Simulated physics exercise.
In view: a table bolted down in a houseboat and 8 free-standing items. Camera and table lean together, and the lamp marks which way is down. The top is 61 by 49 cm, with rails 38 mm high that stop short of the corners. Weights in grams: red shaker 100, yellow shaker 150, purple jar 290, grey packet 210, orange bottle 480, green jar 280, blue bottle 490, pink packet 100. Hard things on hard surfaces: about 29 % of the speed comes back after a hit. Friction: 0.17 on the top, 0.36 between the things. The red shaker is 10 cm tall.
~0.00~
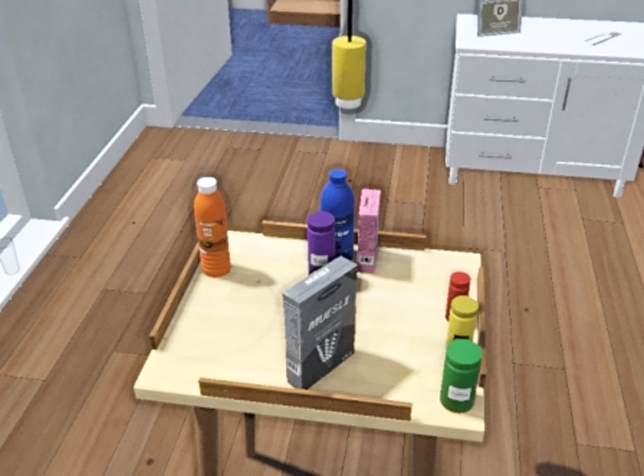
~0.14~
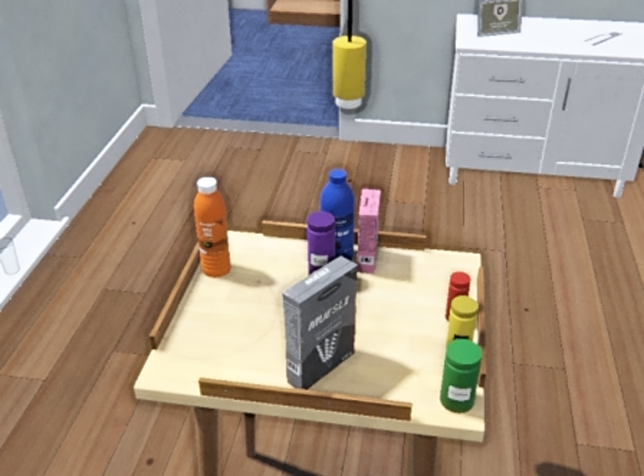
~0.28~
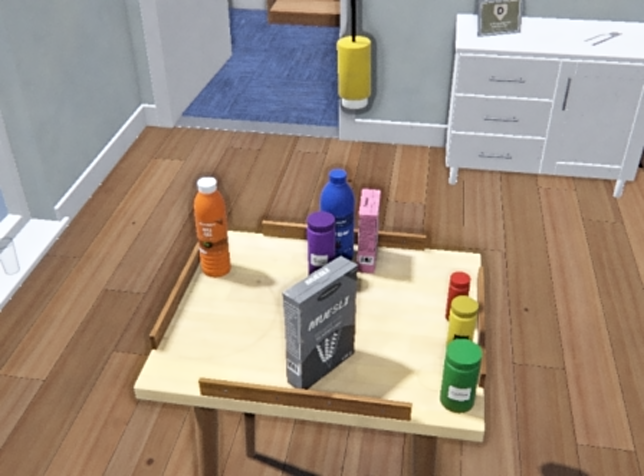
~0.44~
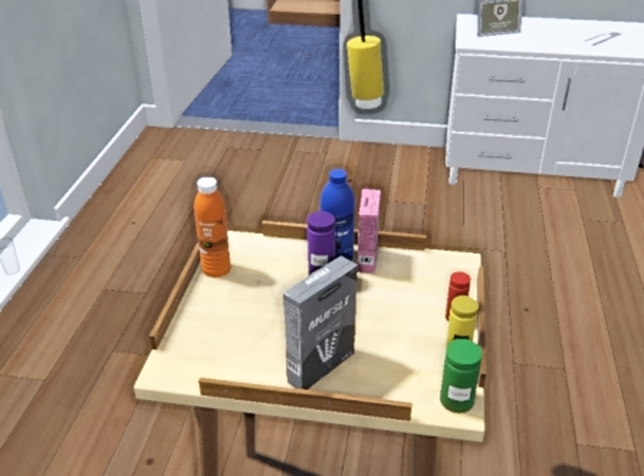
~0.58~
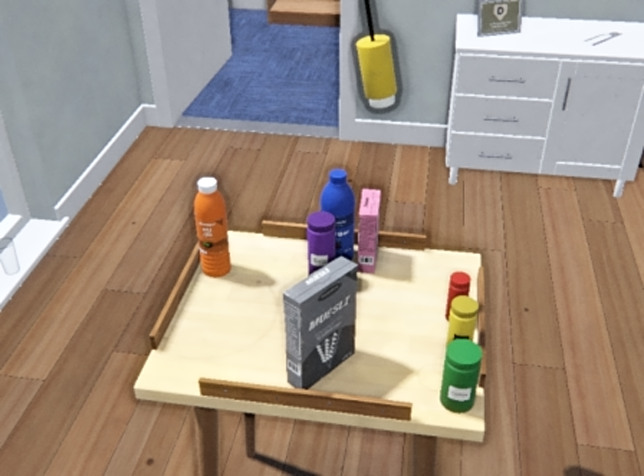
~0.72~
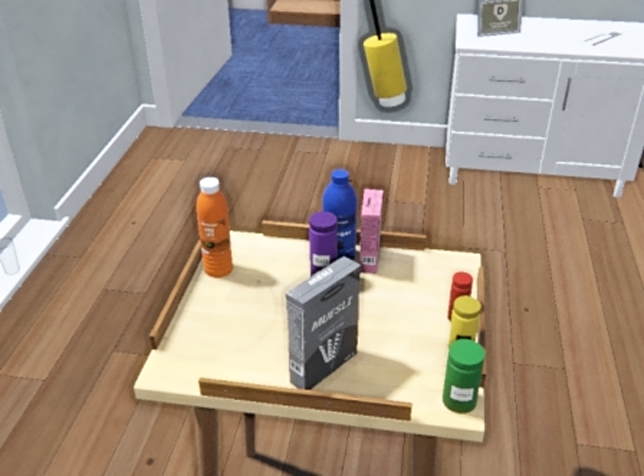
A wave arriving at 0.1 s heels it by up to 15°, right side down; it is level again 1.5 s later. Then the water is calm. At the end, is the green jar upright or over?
The green jar tips over.
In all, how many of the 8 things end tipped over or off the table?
In all, 1.
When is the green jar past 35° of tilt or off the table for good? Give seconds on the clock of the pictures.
Near 1.0 s.
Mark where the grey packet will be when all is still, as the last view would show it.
Around (442, 338).
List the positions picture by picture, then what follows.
The first picture shows boat level; green jar (460, 377); red shaker (458, 298).
The second picture shows boat level; purple jar (321, 248); grey packet (321, 325).
The third picture shows heel 2°, right side down; orange bottle (212, 227); blue bottle (337, 216).
The fourth picture shows heel 6°, right side down; pink packet (369, 232); red shaker (458, 298).
The fifth picture shows heel 11°, right side down; yellow shaker (462, 327); purple jar (321, 248).
The sixth picture shows heel 14°, right side down; green jar (463, 377); grey packet (324, 325).
After 1.02 s, heel 13°, right side down; green jar now off the table; grey packet slid 7 cm; pink packet slid 7 cm.
After 1.22 s, heel 8°, right side down; grey packet slid 14 cm; pink packet slid 14 cm; orange bottle slid 14 cm.
After 1.52 s, boat level; pink packet slid 21 cm; orange bottle slid 21 cm; grey packet slid 21 cm.
At rest (2.1 s), off the table and tipped over, green jar; not toppled but over 5 cm from the start, purple jar, grey packet, orange bottle, blue bottle and pink packet; the other 2 in place, give or take 5 cm.
